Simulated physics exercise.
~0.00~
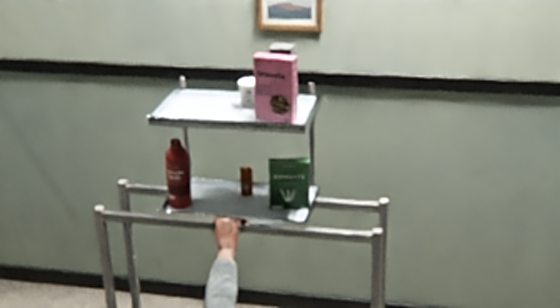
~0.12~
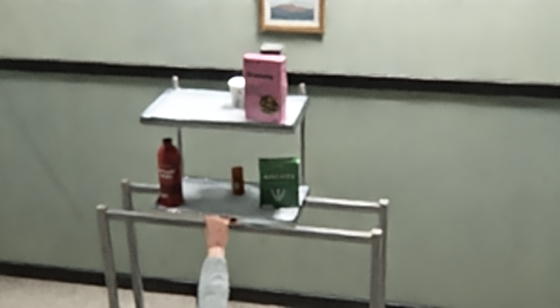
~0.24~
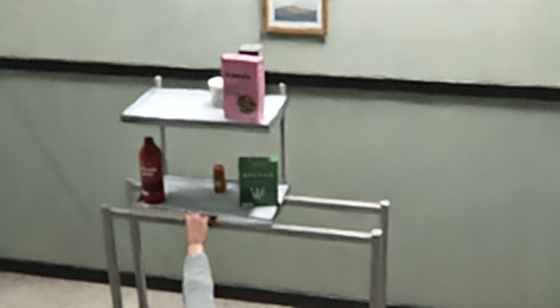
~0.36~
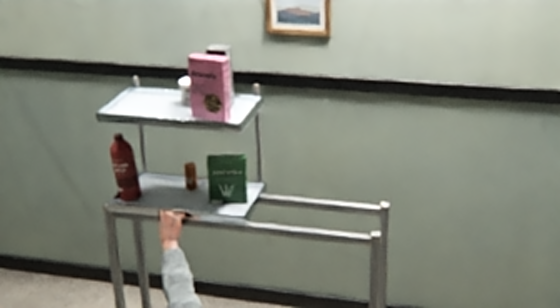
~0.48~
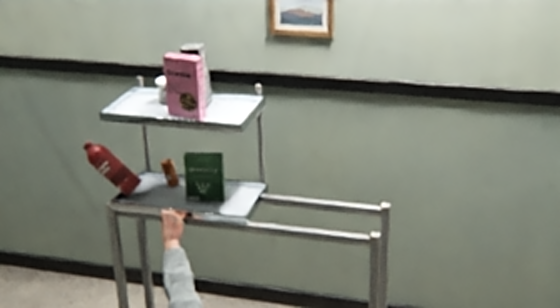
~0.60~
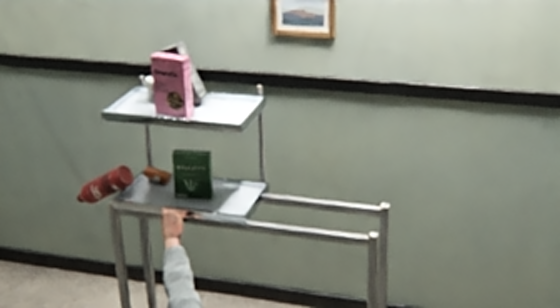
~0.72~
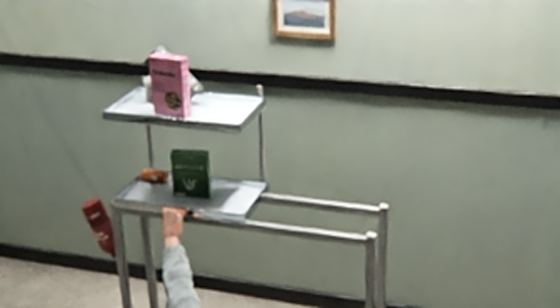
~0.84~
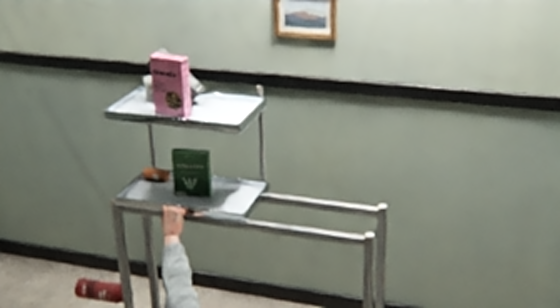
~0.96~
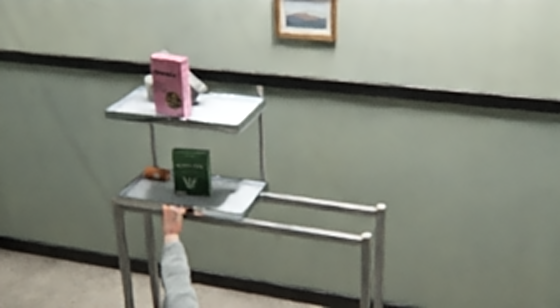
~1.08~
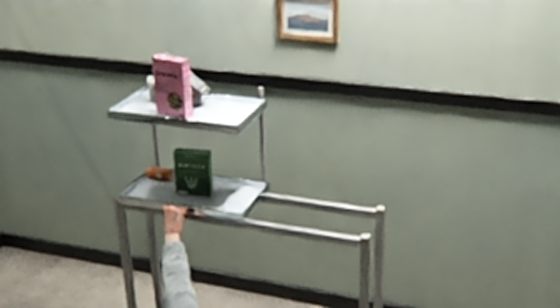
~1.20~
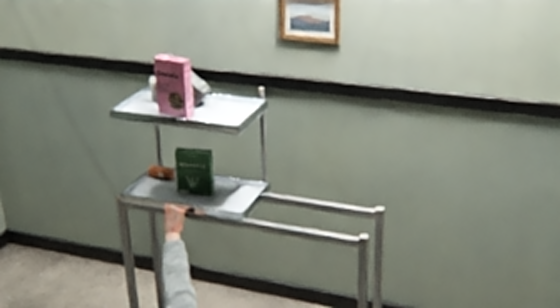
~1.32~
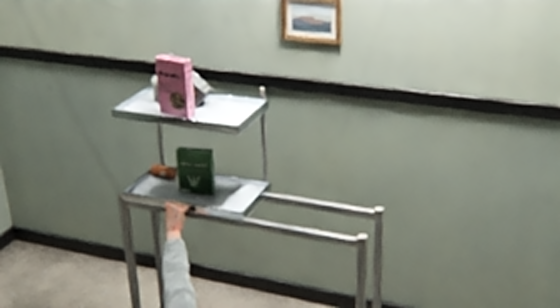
The clip opens on a two-tiered metal shelf unit resting on rails, with a hand gripping its lower front edge. A pink packet, a white tin and a partly hidden grey carton stand on top, while a red bottle, an orange shaker and a green packet stand below. The hand moves the unit left until it stops at the end of the rails. The red bottle tips left, tumbles over the edge and drops out of view. The shaker topples and the carton leans over behind the pink packet. Finally, both packets remain upright, shifted left on their shelves.
